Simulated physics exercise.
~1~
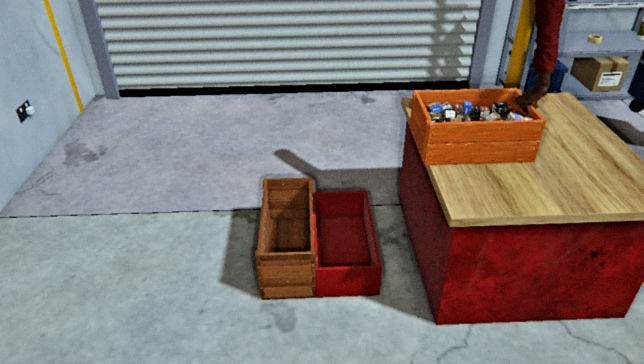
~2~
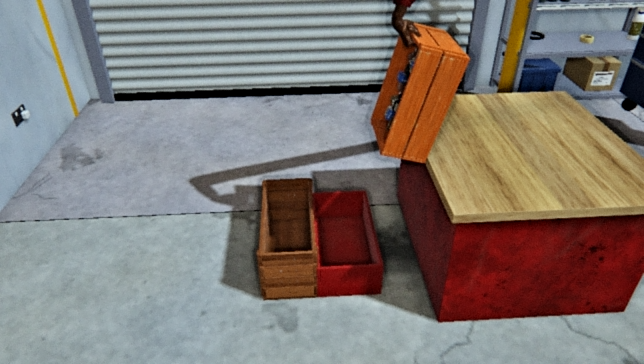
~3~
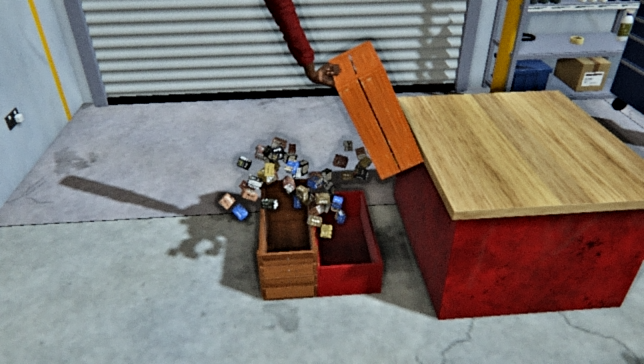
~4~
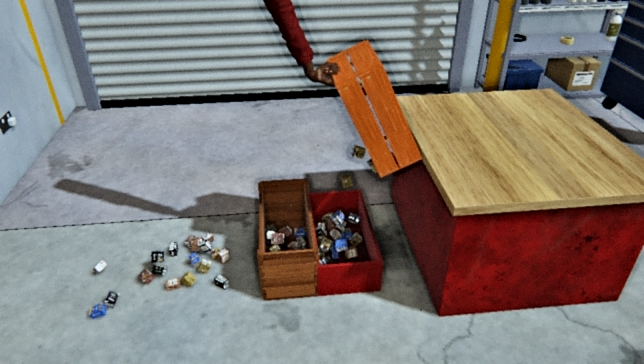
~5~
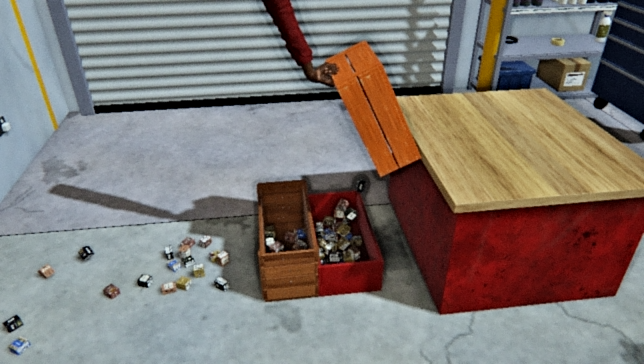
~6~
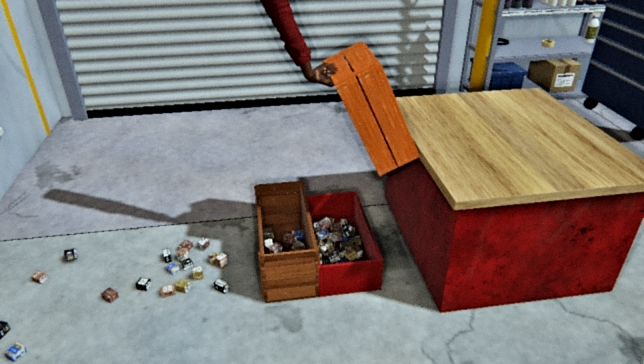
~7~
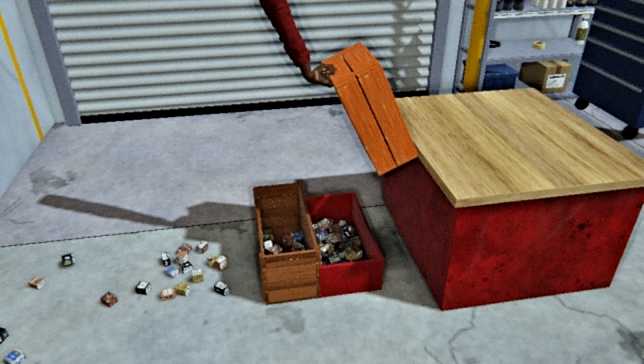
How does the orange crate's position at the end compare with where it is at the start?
At the start the orange crate sits upright on top of the bench, near its back left corner. By the end it is farther left, tipped over and held at the bench's left edge.
